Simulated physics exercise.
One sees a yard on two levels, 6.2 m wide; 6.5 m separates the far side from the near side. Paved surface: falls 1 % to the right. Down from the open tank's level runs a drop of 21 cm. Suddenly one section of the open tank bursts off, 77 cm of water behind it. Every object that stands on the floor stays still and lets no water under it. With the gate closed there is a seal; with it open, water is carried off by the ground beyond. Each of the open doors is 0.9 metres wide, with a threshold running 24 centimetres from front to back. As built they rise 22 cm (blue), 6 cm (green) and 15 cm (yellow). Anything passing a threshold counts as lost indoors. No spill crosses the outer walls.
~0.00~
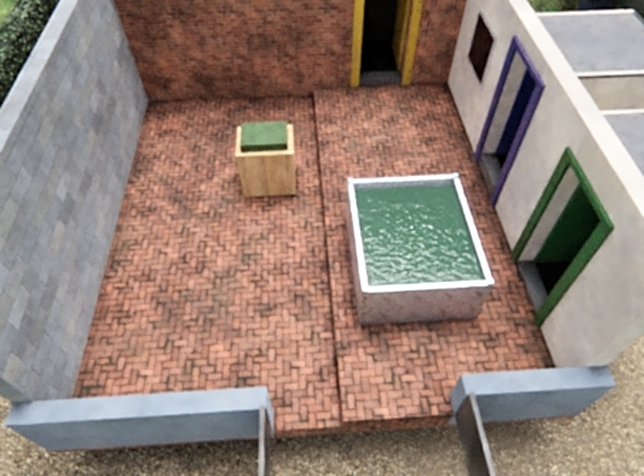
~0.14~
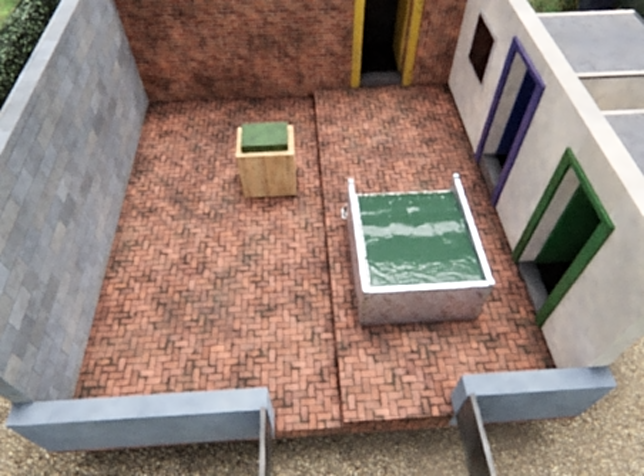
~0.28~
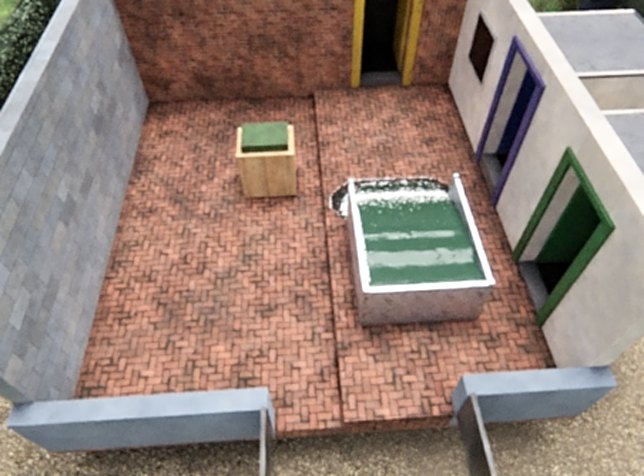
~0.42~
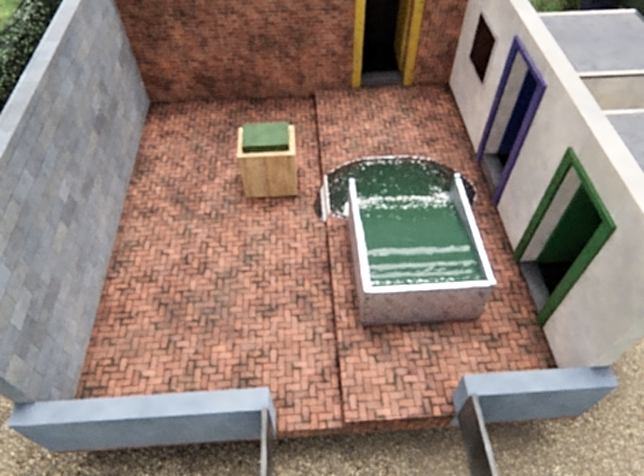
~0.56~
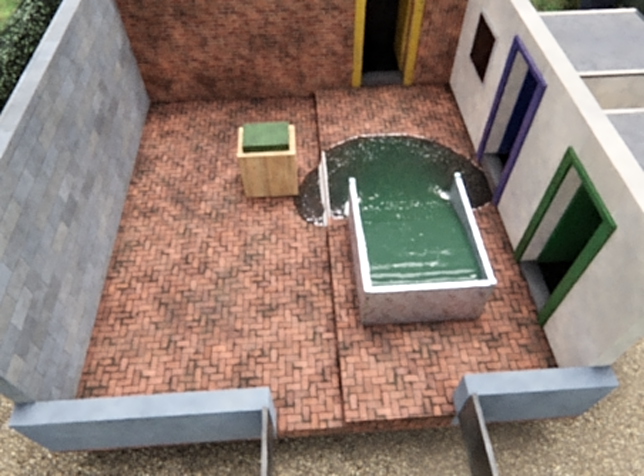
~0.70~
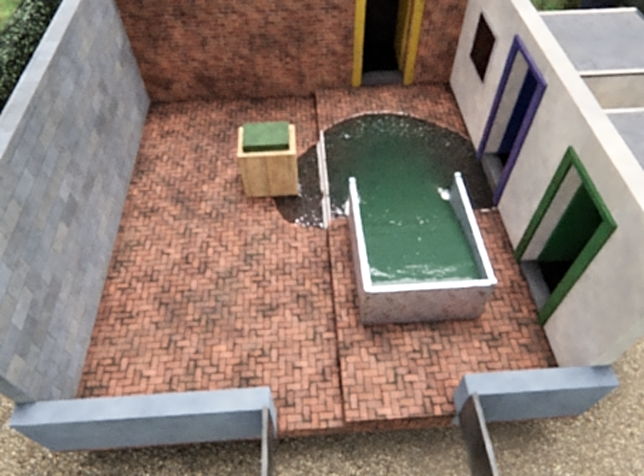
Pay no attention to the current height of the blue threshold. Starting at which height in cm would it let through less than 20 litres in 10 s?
From about 6.5 cm upwards.
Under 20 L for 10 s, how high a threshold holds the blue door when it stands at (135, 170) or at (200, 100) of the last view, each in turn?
In turn: About 7.5 cm, about 7.5 cm.
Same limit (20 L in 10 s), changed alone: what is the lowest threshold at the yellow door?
For yellow: Close to 27 cm.
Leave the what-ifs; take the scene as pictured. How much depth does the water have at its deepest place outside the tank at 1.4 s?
It gets to close to 44 centimetres there.
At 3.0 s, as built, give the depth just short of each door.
Lab note, cm: Blue 5; green 0; yellow 25.
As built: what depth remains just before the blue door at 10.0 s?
Roughly 5.0 cm deep.
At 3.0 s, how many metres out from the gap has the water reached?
I make it some 5.8 m.
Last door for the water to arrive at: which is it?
Green.
After 1.4 s water covers 35 % of the floor, deepest (44 cm) near (447, 82); 8 cm at the blue door, 0 litres in over its 22 cm threshold.
After 3.0 s water covers 40 % of the floor, deepest (26 cm) near (447, 82); 5 cm at the blue door, 0 litres in over its 22 cm threshold.
After 10.0 s water covers 95 % of the floor, deepest (11 cm) near (332, 407); 5 cm at the blue door, 0 litres in over its 22 cm threshold.
At the blue door as built, the water arrived by 0.6 s and peaked near 9 cm at 5.2 s.
With a threshold of 5.5 cm, 36 litres would have come in within the 10 s; with 7.5 cm, 13 litres. So under 20 litres takes about 6.5 cm.
